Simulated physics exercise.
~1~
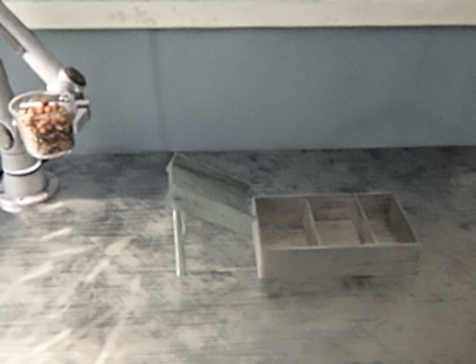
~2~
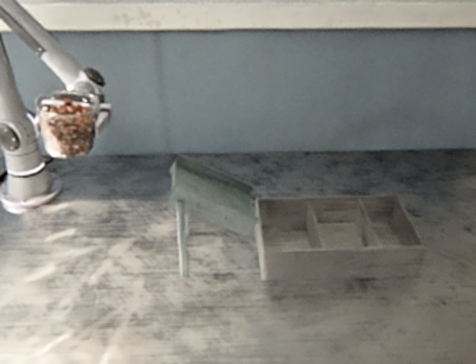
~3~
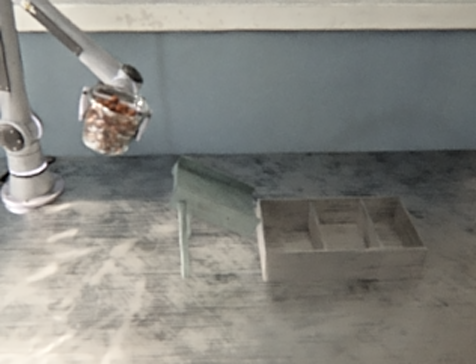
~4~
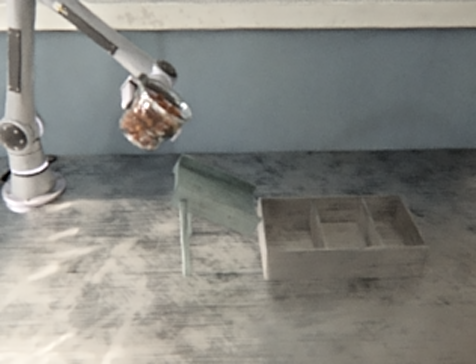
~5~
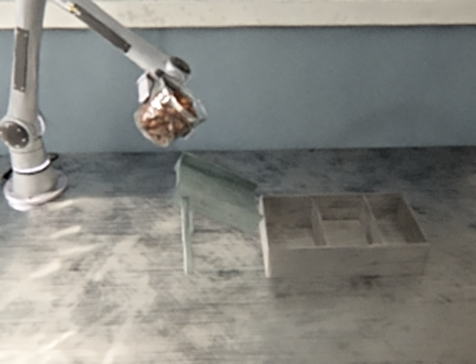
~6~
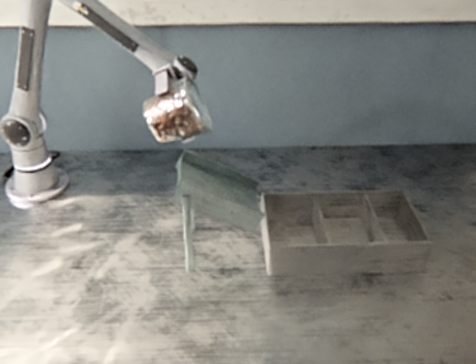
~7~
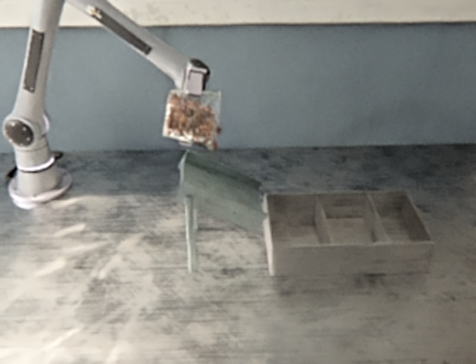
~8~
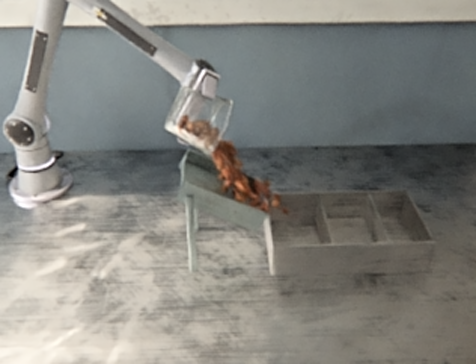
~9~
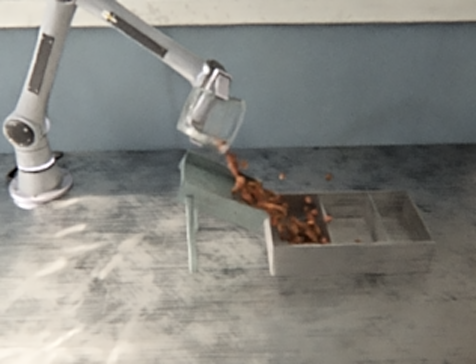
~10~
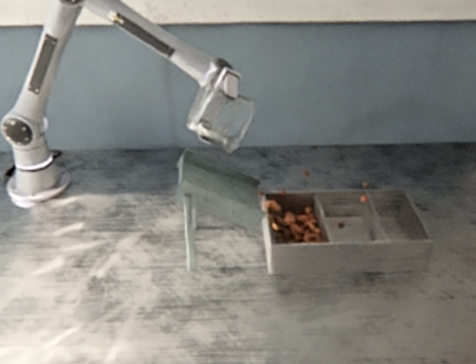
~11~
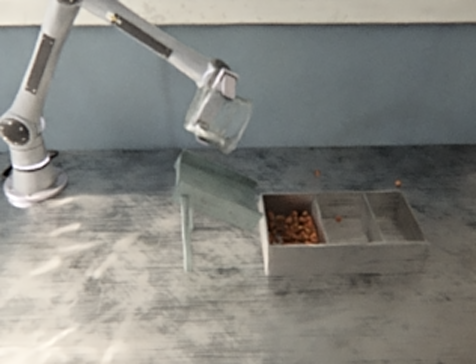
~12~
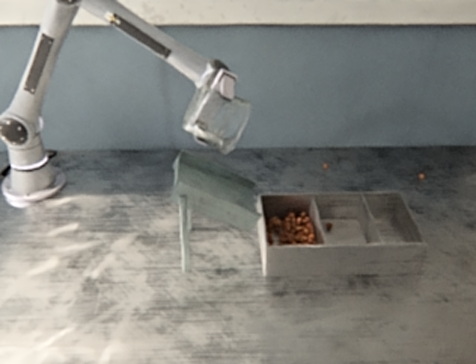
The clip shows a robot arm carrying a clear cup of brown nuts rightward and tipping it over a sloped chute, sending them sliding into a divided box. Most settle in the left compartment, with a few stray pieces elsewhere, while the emptied cup stays tilted above the chute.
